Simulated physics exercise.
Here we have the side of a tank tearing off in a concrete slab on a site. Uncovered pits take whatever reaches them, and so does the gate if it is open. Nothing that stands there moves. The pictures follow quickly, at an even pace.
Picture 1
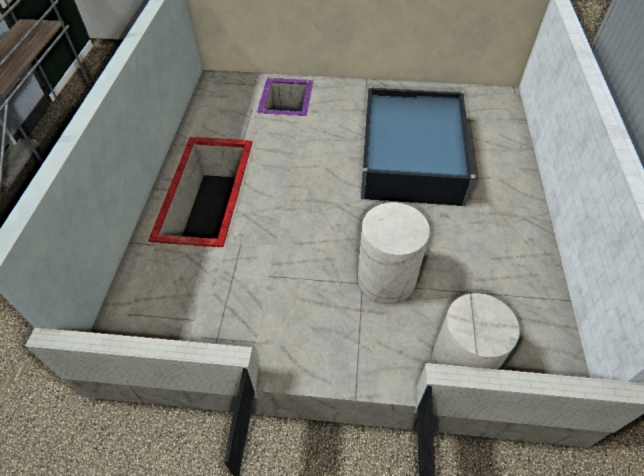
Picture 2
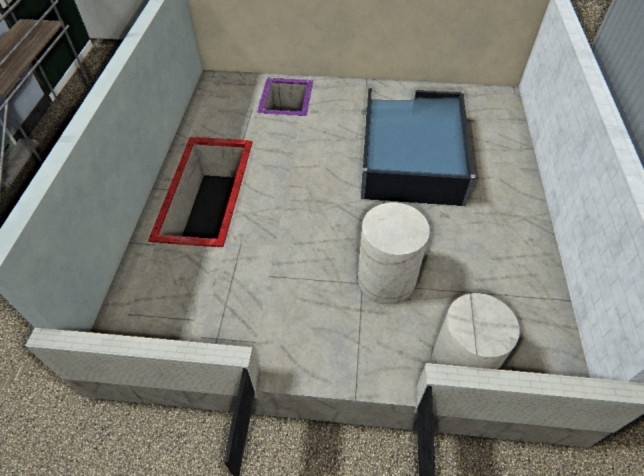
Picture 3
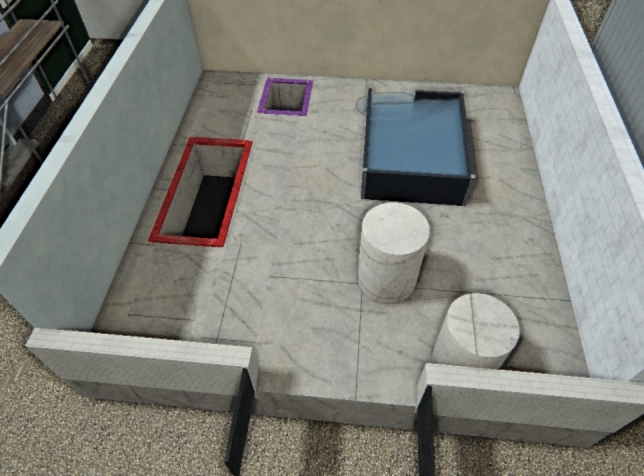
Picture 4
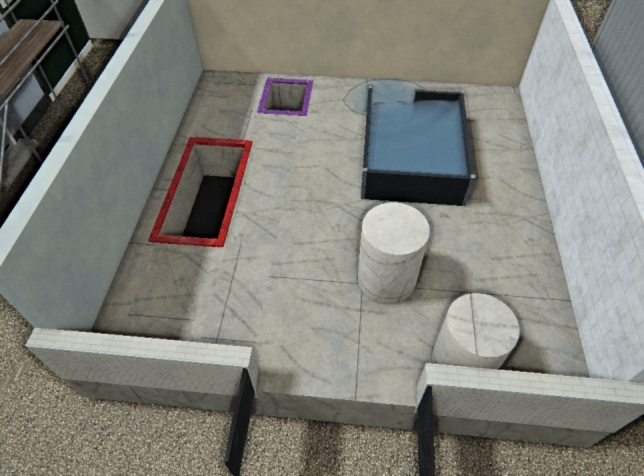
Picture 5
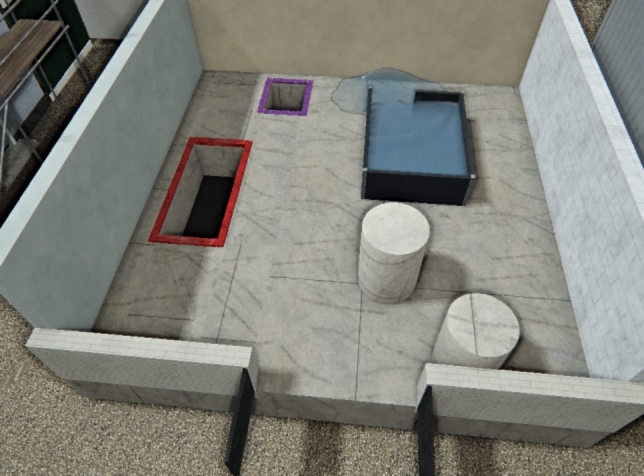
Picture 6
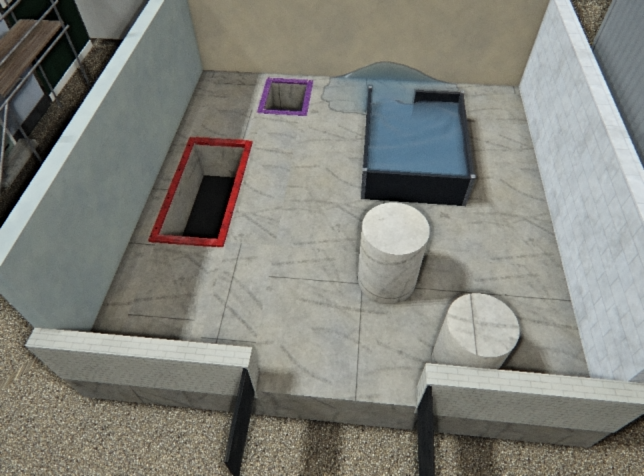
We see an open tank of still water on a walled concrete slab with two framed openings and two pale cylinders; its far side gives way, and water pours out, spreading behind the tank and leftward.
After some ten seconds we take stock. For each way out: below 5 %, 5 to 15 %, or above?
The gate takes under 5 %; the red pit takes under 5 %; the purple pit takes over 15 %.
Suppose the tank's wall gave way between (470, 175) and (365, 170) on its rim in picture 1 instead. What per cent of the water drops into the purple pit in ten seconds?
In per cent: Purple 2.
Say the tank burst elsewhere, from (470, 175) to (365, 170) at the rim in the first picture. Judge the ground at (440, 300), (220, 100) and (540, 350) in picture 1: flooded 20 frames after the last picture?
In turn: Covered, free of water, awash.
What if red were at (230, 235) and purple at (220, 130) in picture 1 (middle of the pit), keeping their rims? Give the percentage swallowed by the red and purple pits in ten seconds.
Parts in a hundred: Red 0, purple 25.
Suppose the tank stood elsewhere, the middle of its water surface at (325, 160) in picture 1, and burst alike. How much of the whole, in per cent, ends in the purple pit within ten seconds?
In per cent: Purple 45.
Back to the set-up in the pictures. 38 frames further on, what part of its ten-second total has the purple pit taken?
Roughly 75 per cent.
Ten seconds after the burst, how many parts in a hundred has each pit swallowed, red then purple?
In turn 0 and 34 per cent.
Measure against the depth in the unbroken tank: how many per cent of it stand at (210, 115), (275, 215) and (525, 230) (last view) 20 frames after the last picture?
In turn 2, 0 and 4 in a hundred.
A moment on, water covers 10 % of the floor; the gate 0 %, the red pit 0 %, the purple pit 1 %.
Next, water covers 20 % of the floor; the gate 0 %, the red pit 0 %, the purple pit 6 %.
Then, water covers 25 % of the floor; the gate 0 %, the red pit 0 %, the purple pit 15 %.
Later, water covers 50 % of the floor; the gate 0 %, the red pit 0 %, the purple pit 26 %.
In the end, water covers 50 % of the floor; the gate 1 %, the red pit 0 %, the purple pit 34 %.
